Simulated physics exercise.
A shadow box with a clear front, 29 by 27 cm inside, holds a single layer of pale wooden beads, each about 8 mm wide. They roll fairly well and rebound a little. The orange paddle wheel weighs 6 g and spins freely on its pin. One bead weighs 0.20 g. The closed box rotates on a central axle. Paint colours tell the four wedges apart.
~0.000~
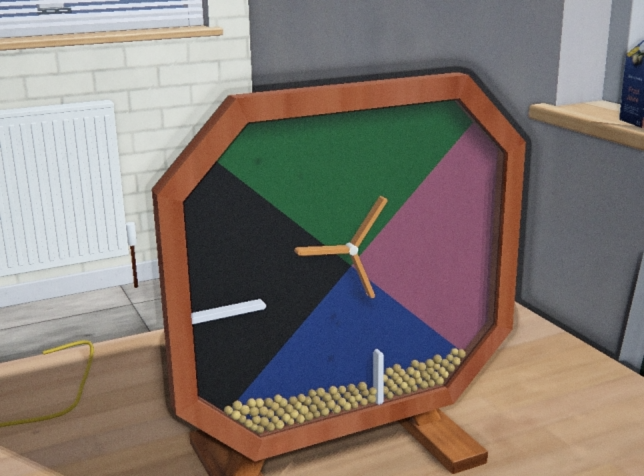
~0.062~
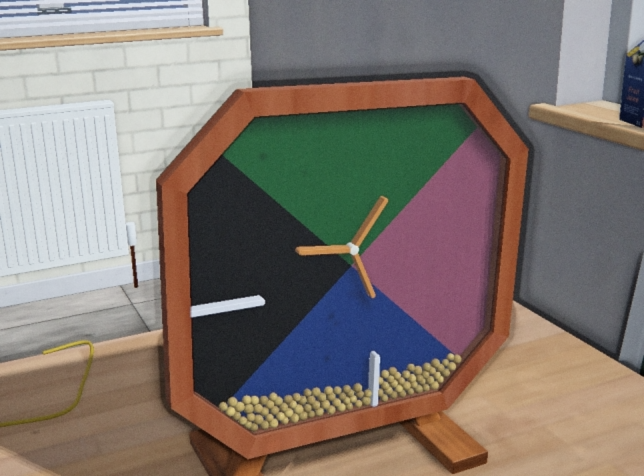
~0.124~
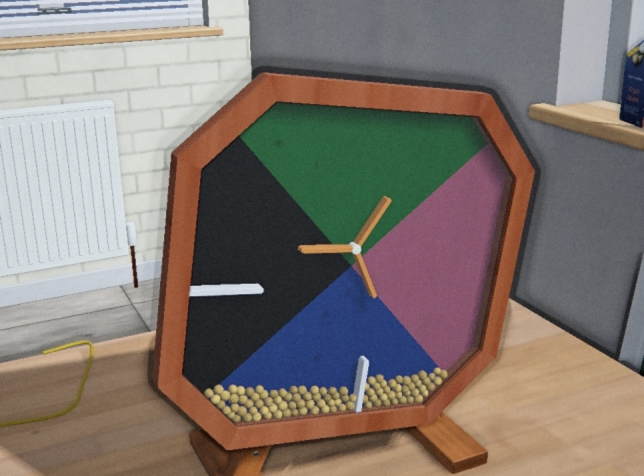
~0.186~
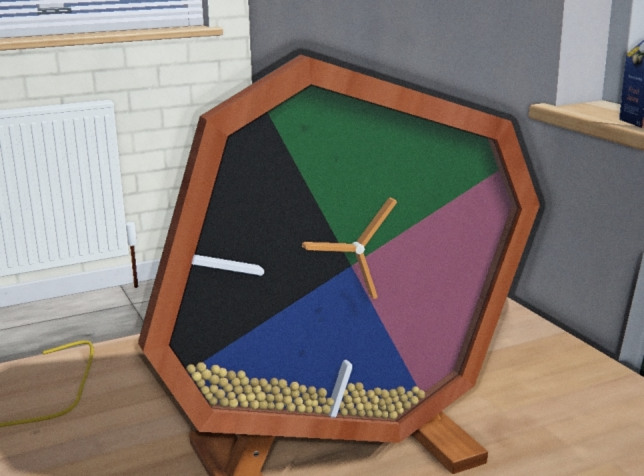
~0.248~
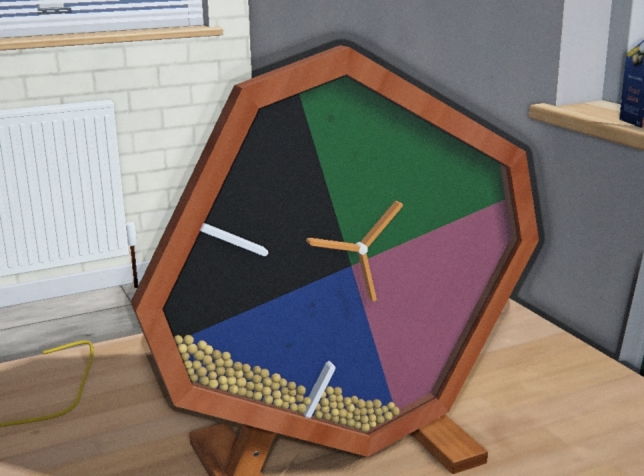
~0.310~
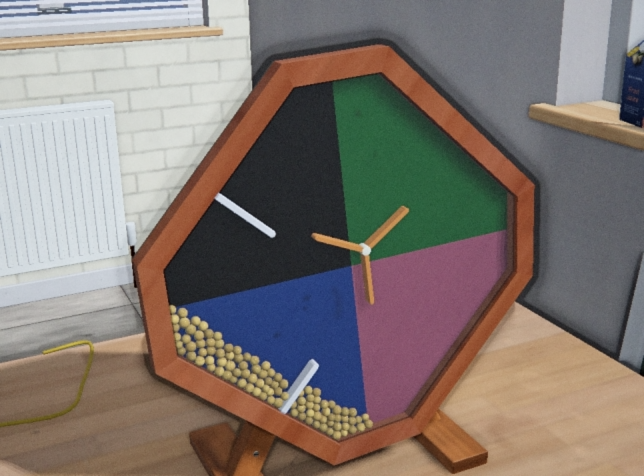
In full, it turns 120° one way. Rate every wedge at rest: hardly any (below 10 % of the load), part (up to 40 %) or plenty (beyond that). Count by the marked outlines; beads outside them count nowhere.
Pink wedge plenty, blue wedge hardly any, green wedge part, black wedge hardly any.
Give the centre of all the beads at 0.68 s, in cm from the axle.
Some 9 cm left and 3 cm below.
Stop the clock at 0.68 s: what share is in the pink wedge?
Some 45 per cent.
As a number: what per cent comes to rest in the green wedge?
Roughly 20 per cent.
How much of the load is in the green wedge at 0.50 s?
About 0 per cent.
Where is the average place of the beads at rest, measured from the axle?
About 2 cm left and 13 cm below.
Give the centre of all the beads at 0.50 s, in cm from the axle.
About 10 cm left and 5 cm below.
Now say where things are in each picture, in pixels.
Level; about 100 beads; beads' middle (351, 394); highest (237, 406); orange paddle wheel (351, 249); pink (445, 247), blue (352, 358), green (351, 165), black (247, 287), in the first frame.
Turned 2° clockwise; beads' middle (346, 395); highest (232, 402), in the second frame.
Turned 9° clockwise; beads' middle (331, 397); highest (218, 390); wall ends (364, 360), (258, 289), in the third frame.
Turned 20° clockwise; beads' middle (309, 396); highest (191, 369); orange paddle wheel (358, 248), in the fourth frame.
Turned 30° clockwise; beads' middle (288, 392); highest (178, 340), in the fifth frame.
Turned 41° clockwise; beads' middle (270, 383); highest (171, 310); orange paddle wheel (364, 249); pink (421, 315), blue (291, 351), green (412, 181), black (271, 209), in the sixth frame.
After 0.50 s, it stands 74° clockwise; the beads' middle is 10 cm left of and 5 cm below the centre; pink 10 %, blue 90 %.
After 0.68 s, it stands 104° clockwise; the beads' middle is 9 cm left of and 3 cm below the centre; pink 45 %, blue 55 %.
After 0.84 s, it stands 120° clockwise; the beads' middle is 6 cm left of and 7 cm below the centre; pink 65 %, blue 30 %, green 5 %.
Settled by 2.2 s, it stands 120° clockwise; pink 80 %, blue 0 %, green 20 %, black 0 %.
